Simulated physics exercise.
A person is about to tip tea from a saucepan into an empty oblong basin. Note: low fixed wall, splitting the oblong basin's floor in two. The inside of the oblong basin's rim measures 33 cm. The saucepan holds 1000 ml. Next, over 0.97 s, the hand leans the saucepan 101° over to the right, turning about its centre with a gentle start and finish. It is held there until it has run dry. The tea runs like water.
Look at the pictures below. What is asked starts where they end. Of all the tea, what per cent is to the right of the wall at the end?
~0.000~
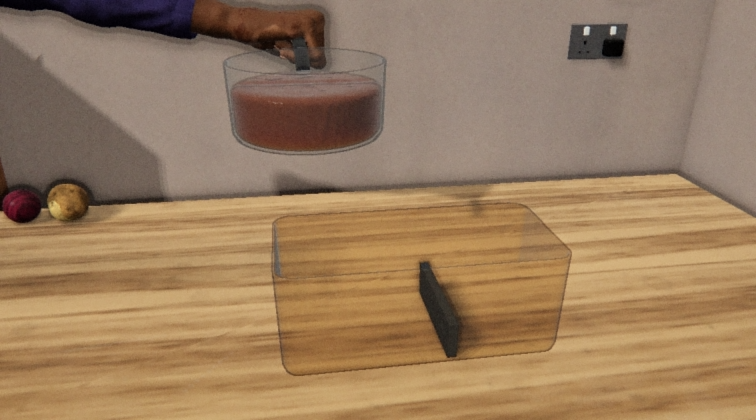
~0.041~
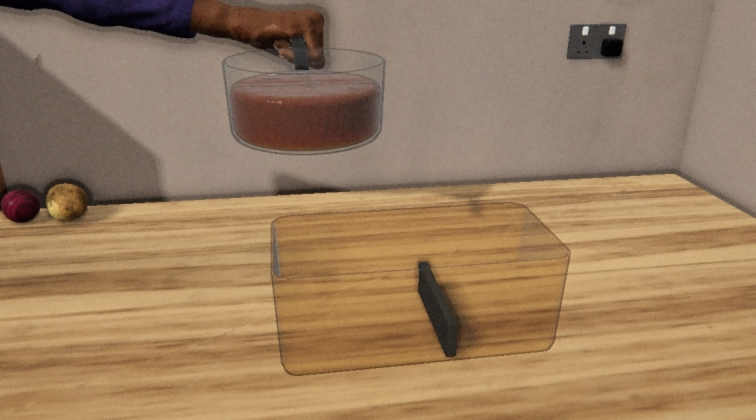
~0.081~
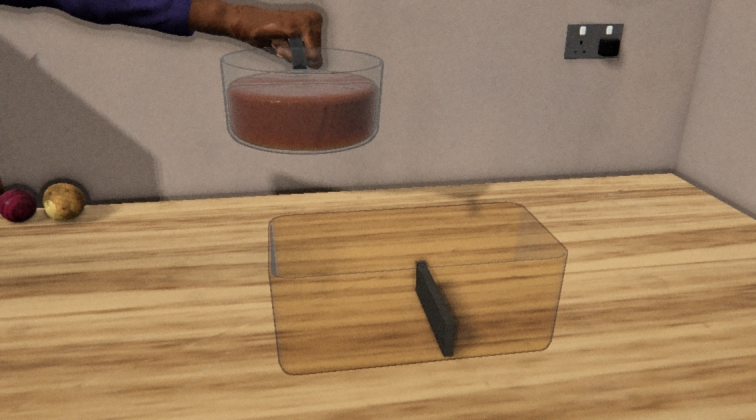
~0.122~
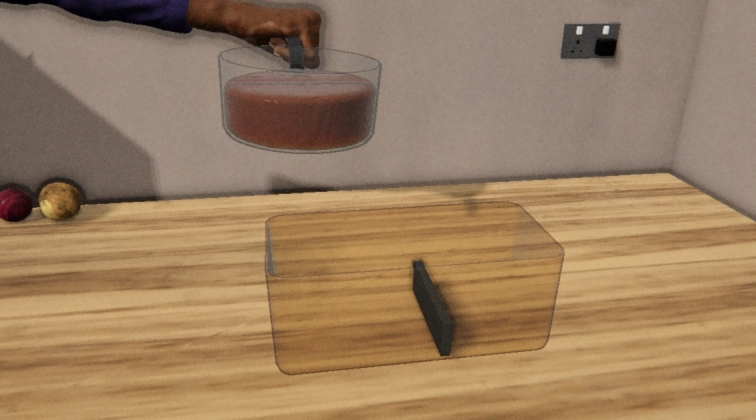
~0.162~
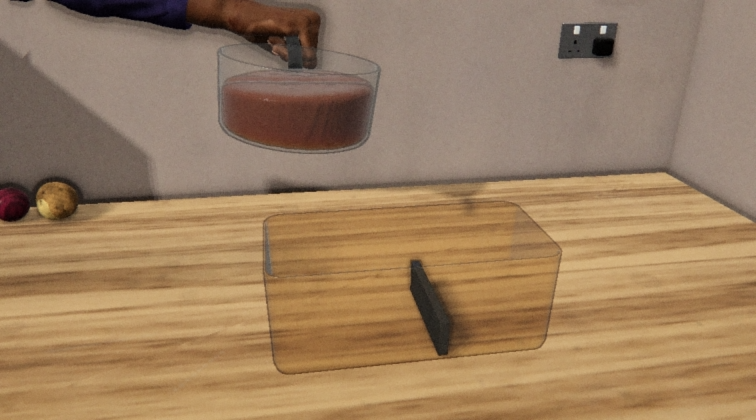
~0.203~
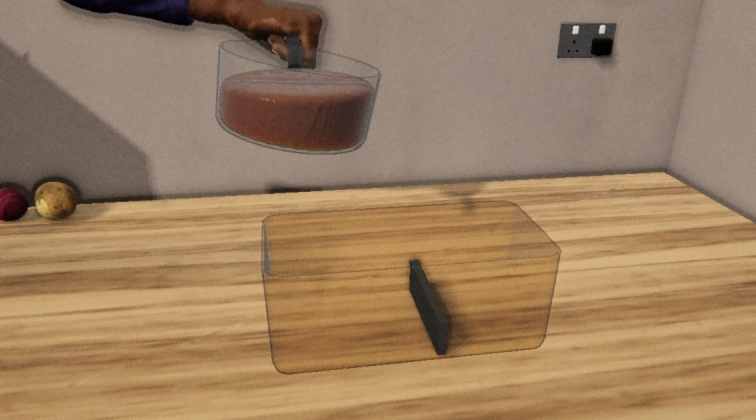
I would say 45 percent.
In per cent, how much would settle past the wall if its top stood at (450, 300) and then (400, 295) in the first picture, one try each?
I'd put it at about 30 per cent for the first and about 80 per cent for the second.
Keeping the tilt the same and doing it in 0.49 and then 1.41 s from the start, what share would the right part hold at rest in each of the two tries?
It comes to 25 per cent, and then 55 per cent.
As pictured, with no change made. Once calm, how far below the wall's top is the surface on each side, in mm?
Measured: Left around 28 mm, right around 24 mm.
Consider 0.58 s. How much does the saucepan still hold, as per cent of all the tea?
Fraction remaining: Approx. 62 per cent.
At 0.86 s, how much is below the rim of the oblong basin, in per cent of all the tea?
74 per cent or thereabouts.
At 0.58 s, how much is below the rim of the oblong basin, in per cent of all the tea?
4 %, give or take.
After 0.58 s the tilt is 66° and 62 per cent is still to pour, 3 is left of the wall and 1 right of it.
After 0.86 s the tilt is 98° and 14 per cent is still to pour, 27 is left of the wall and 46 right of it.
After 1.15 s the tilt is 101° and 2 per cent is still to pour, 50 is left of the wall and 45 right of it.
After 1.47 s the tilt is 101° and 0 per cent is still to pour, 54 is left of the wall and 45 right of it.
In the end 54 per cent lies left of the wall, 45 right of it and 1 outside.
